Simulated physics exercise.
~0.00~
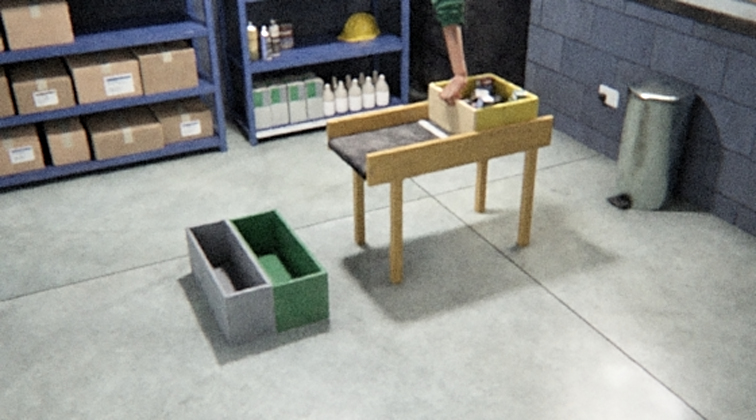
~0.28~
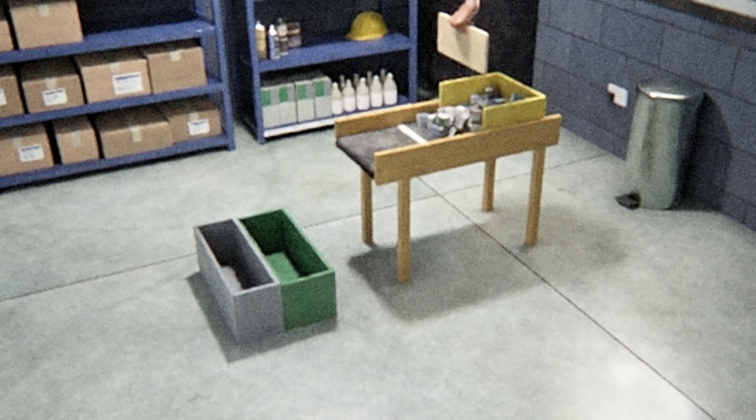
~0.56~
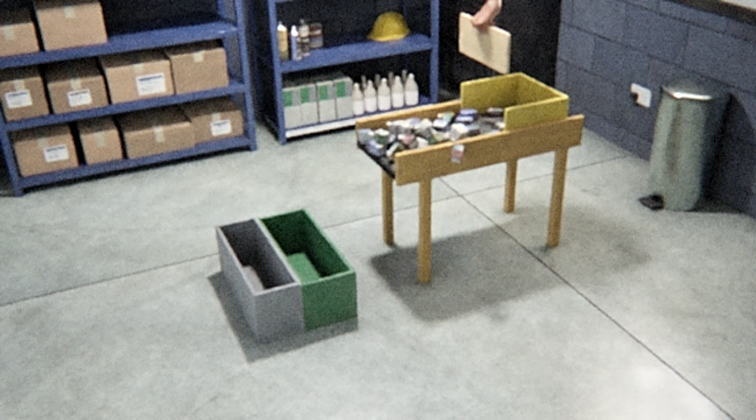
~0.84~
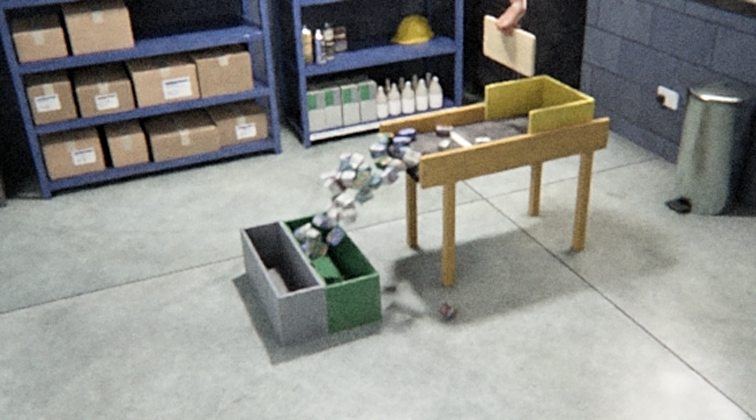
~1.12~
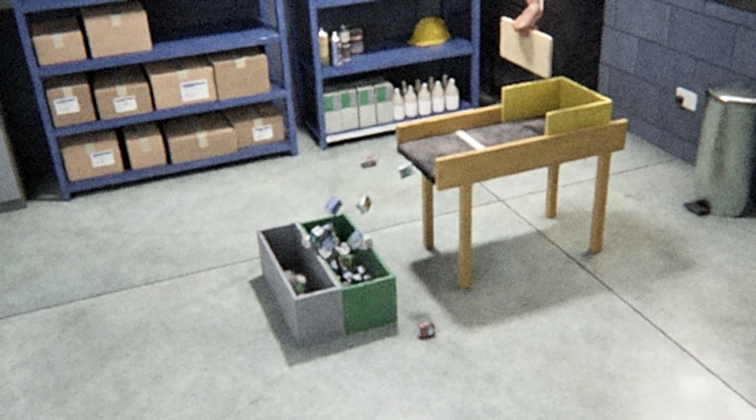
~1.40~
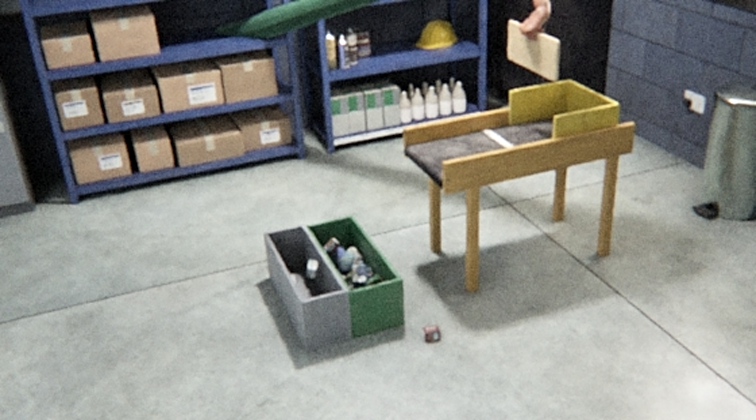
A hand lifted the end board out of a yellow pen on a wooden table, and a pile of small cartons slid left along the dark belt and tumbled off, mostly into the green box, with a few in the grey and one on the floor.
